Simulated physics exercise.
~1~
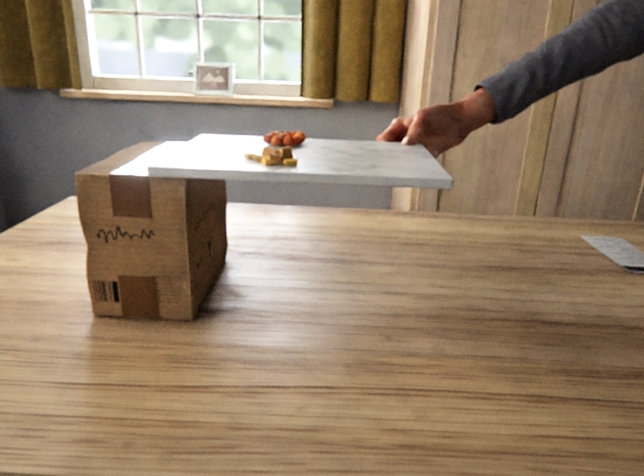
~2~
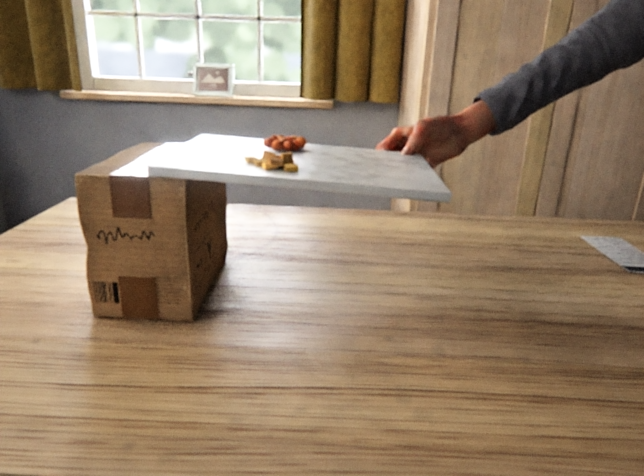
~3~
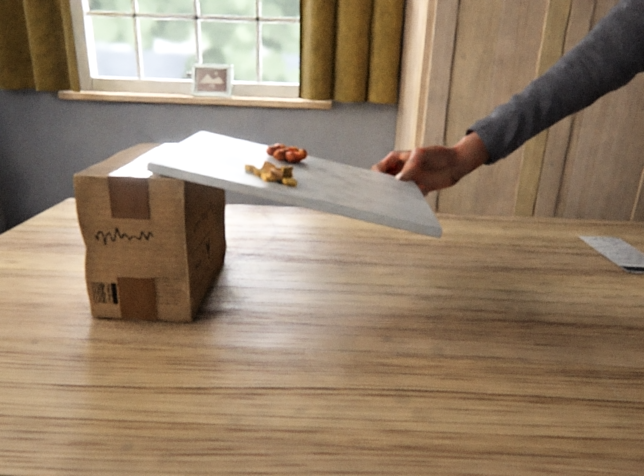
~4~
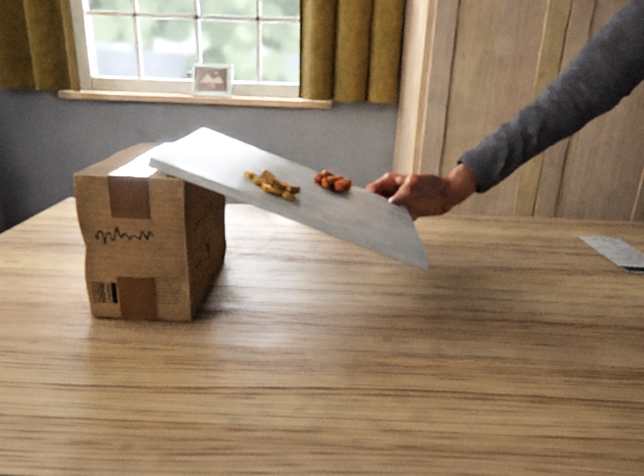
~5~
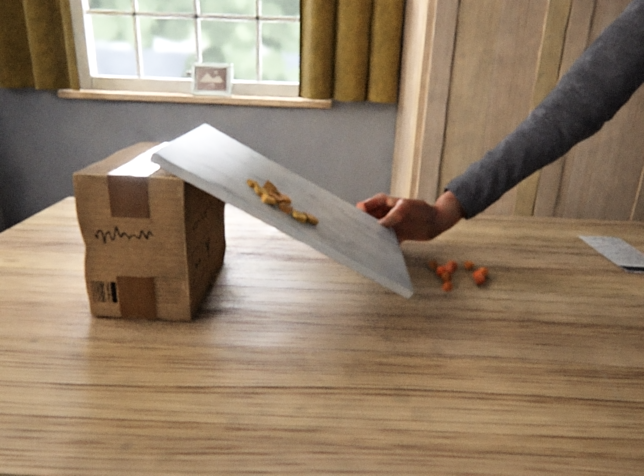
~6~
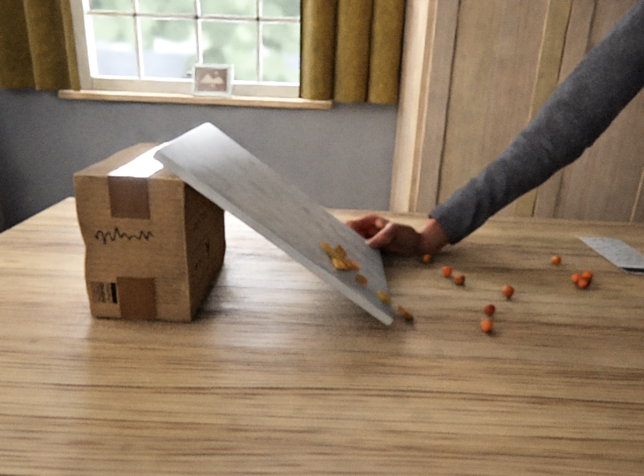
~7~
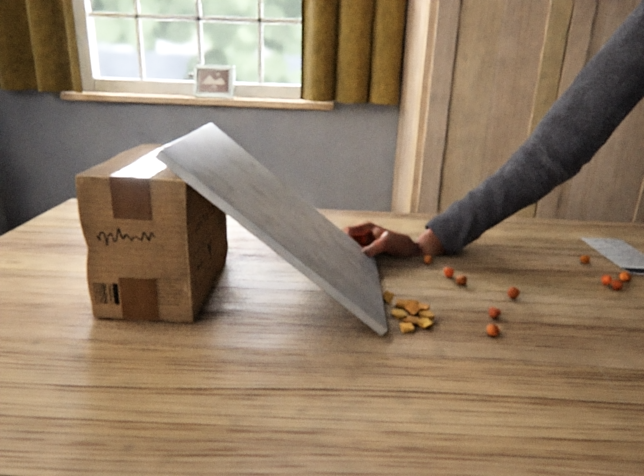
A pale board resting on a cardboard box is lowered at its right end by a hand, and small orange-red balls slide off first and scatter across the wooden table; yellowish-brown chunks follow, settling in a cluster at the foot of the steeply sloping board.
